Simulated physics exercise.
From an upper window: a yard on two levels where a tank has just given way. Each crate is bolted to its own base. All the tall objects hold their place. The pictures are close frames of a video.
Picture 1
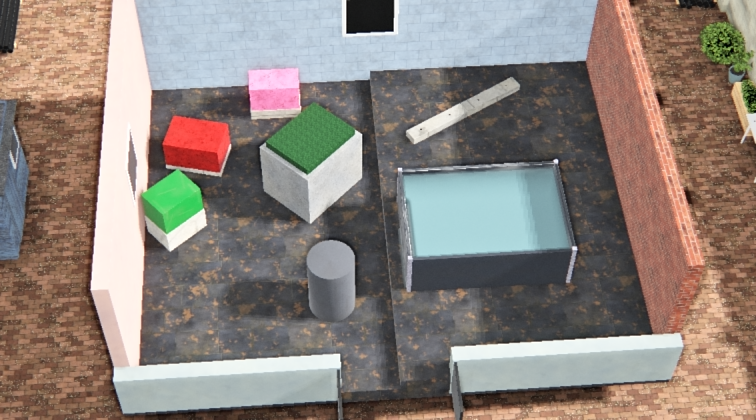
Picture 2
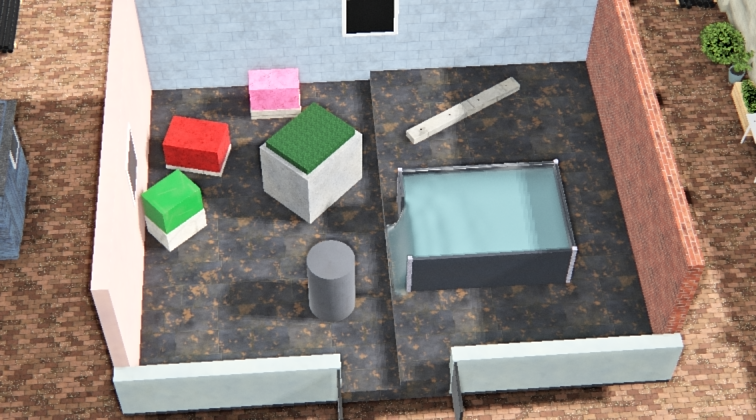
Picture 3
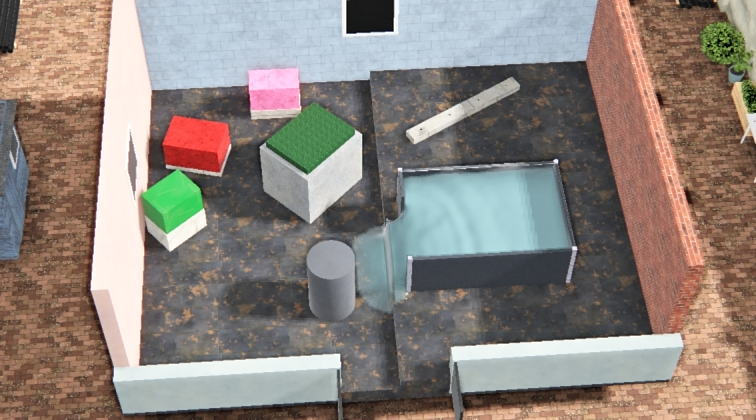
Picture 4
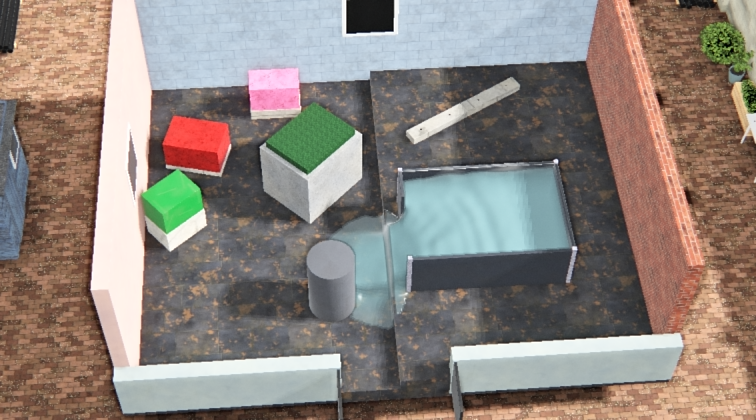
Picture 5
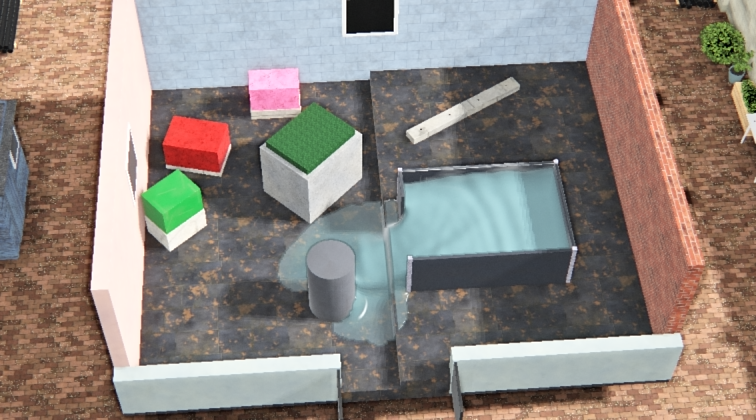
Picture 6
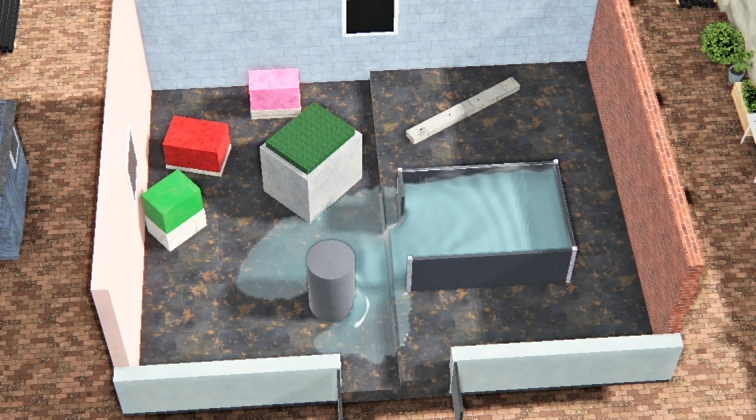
The clip opens on still water in a tank on the right of a two-level yard. Water pours out through the tank's left side, drops to the lower level and reaches a grey cylinder, then spreads around it and farther left while the blocks and cylinder stay put.
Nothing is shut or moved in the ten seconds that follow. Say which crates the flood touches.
In the end: The red crate gets wet; the green crate stays dry; the pink crate stays dry.
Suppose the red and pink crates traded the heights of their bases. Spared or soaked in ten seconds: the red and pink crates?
Then: The red crate is topped; the pink crate is wetted.
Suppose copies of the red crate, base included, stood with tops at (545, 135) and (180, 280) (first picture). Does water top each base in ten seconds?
In that order: Remains dry, is wetted.
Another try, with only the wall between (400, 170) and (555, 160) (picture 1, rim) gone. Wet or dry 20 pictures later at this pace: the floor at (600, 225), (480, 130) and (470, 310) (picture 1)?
As listed: Flooded, flooded, not flooded.
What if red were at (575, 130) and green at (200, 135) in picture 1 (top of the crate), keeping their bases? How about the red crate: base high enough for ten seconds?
One by one: Red crate stays dry.
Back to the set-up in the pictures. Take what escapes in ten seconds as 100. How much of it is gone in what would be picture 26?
Near 40 in a hundred.
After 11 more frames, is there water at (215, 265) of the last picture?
Answer: Wet.
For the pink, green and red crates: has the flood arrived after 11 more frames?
At pink still dry, at green touched, at red water there.
A moment on, water covers 25 % of the floor; the red crate not reached, the green crate water round its plinth, the pink crate not reached.
Next, water covers 35 % of the floor; the red crate water round its plinth, the green crate water round its plinth, the pink crate not reached.
Then, water covers 40 % of the floor; the red crate water round its plinth, the green crate water round its plinth, the pink crate water round its plinth.
Later, water covers 55 % of the floor; the red crate water round its plinth, the green crate water round its plinth, the pink crate water round its plinth.
In the end, water covers 50 % of the floor; the red crate was topped, the green crate stayed above the water, the pink crate stayed above the water.
